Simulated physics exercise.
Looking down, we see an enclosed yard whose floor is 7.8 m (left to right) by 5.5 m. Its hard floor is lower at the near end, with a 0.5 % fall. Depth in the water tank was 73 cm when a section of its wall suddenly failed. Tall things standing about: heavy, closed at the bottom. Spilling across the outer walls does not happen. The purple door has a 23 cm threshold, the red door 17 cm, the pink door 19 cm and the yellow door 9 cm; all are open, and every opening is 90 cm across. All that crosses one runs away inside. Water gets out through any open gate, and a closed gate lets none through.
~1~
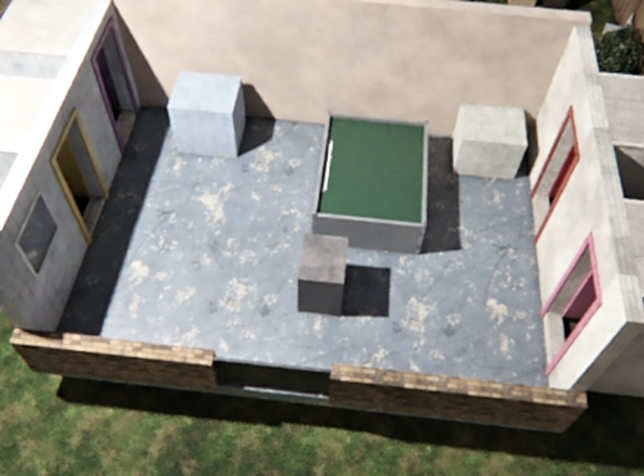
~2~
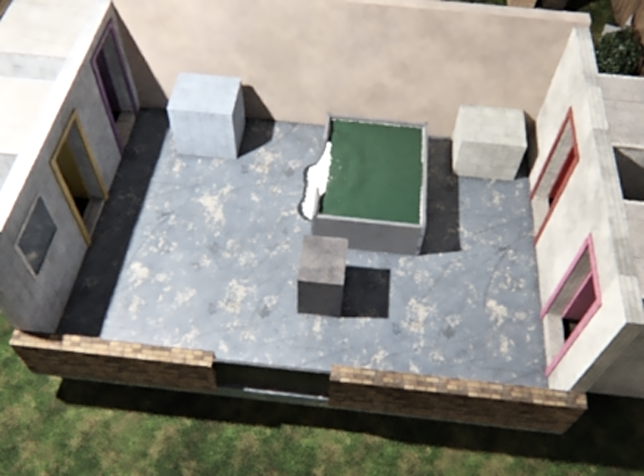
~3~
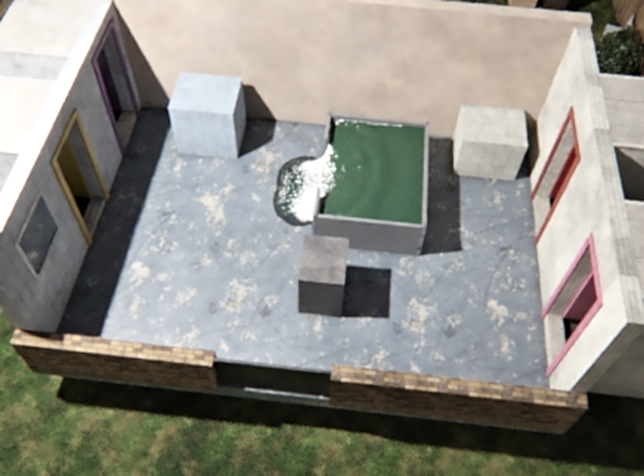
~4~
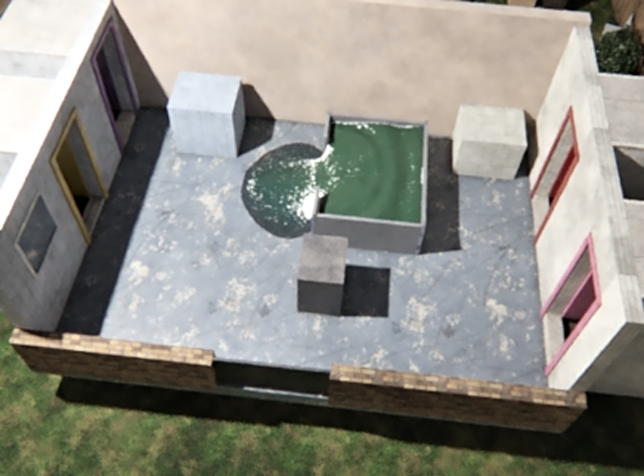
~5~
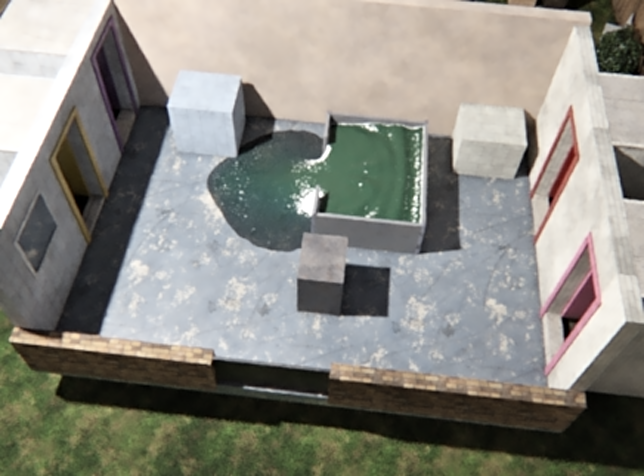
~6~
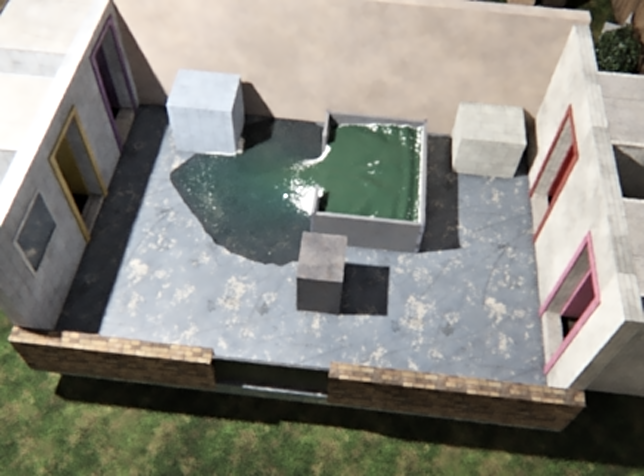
In a walled yard, green water bursts from a tank's left side and spreads across the floor.
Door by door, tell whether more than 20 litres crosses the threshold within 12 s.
Purple door - no, red door - no, pink door - no, yellow door - yes.
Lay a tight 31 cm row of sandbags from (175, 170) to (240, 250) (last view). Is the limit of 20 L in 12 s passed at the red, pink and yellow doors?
So then red is inside it, pink is inside it and yellow is inside it.
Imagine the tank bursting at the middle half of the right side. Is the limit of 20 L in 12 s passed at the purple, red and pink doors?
Door by door - purple: Within bounds, red: Out of bounds, pink: Within bounds.
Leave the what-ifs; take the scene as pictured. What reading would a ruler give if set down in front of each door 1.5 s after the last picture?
In cm: Purple 16, red 0, pink 0, yellow 24.
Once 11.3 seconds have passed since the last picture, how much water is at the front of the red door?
5.0 cm.
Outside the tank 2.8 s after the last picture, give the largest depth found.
It tops out at some 32 cm.
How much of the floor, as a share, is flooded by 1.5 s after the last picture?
I'd guess around 45 %.
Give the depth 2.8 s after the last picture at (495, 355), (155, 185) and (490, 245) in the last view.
Spot one 0 cm, spot two 9 cm, spot three 0 cm.
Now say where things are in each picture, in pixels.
Still water, 73 cm deep, in the water tank at (373, 169), in the first picture.
The front is at (307, 217), 0.6 m from the gap at (322, 183); 0.2 m2 of floor is under water; 73 cm left at the back of the water tank, in the second picture.
The front is at (282, 214), 0.9 m from the gap at (323, 184); 0.9 m2 of floor is under water; 73 cm left at the back of the water tank, in the third picture.
Water pours out at (322, 183) and has run 1.4 m, to (245, 191); typically 8 cm deep outside, 70 cm at the water tank's back, in the fourth picture.
Water pours out at (322, 182) and has run 2.1 m, to (211, 181); typically 6 cm deep outside, 62 cm at the water tank's back, in the fifth picture.
The front is at (175, 177), 2.7 m from the gap at (322, 181); 5.6 m2 of floor is under water; 62 cm left at the back of the water tank, in the sixth picture.
Then, 0.7 s after the last picture water covers 30 % of the floor and is deepest (36 cm) near (238, 149); purple door 15 cm at the sill, 0 L in, red door not reached, pink door not reached, yellow door 14 cm at the sill, 2 L in.
Then, 1.5 s after the last picture water covers 45 % of the floor and is deepest (36 cm) near (114, 173); purple door 16 cm at the sill, 3 L in, red door not reached, pink door not reached, yellow door 24 cm at the sill, 56 L in.
Then, 2.8 s after the last picture water covers 50 % of the floor and is deepest (32 cm) near (48, 349); purple door 17 cm at the sill, 4 L in, red door not reached, pink door not reached, yellow door 18 cm at the sill, 119 L in.
Then, 6.3 s after the last picture water covers 85 % of the floor and is deepest (20 cm) near (48, 349); purple door 11 cm at the sill, 5 L in, red door not reached, pink door 4 cm at the sill, 0 L in, yellow door 14 cm at the sill, 206 L in.
Then, 11.3 s after the last picture water covers 95 % of the floor and is deepest (14 cm) near (538, 406); purple door 8 cm at the sill, 5 L in, red door 5 cm at the sill, 0 L in, pink door 11 cm at the sill, 0 L in, yellow door 8 cm at the sill, 227 L in.
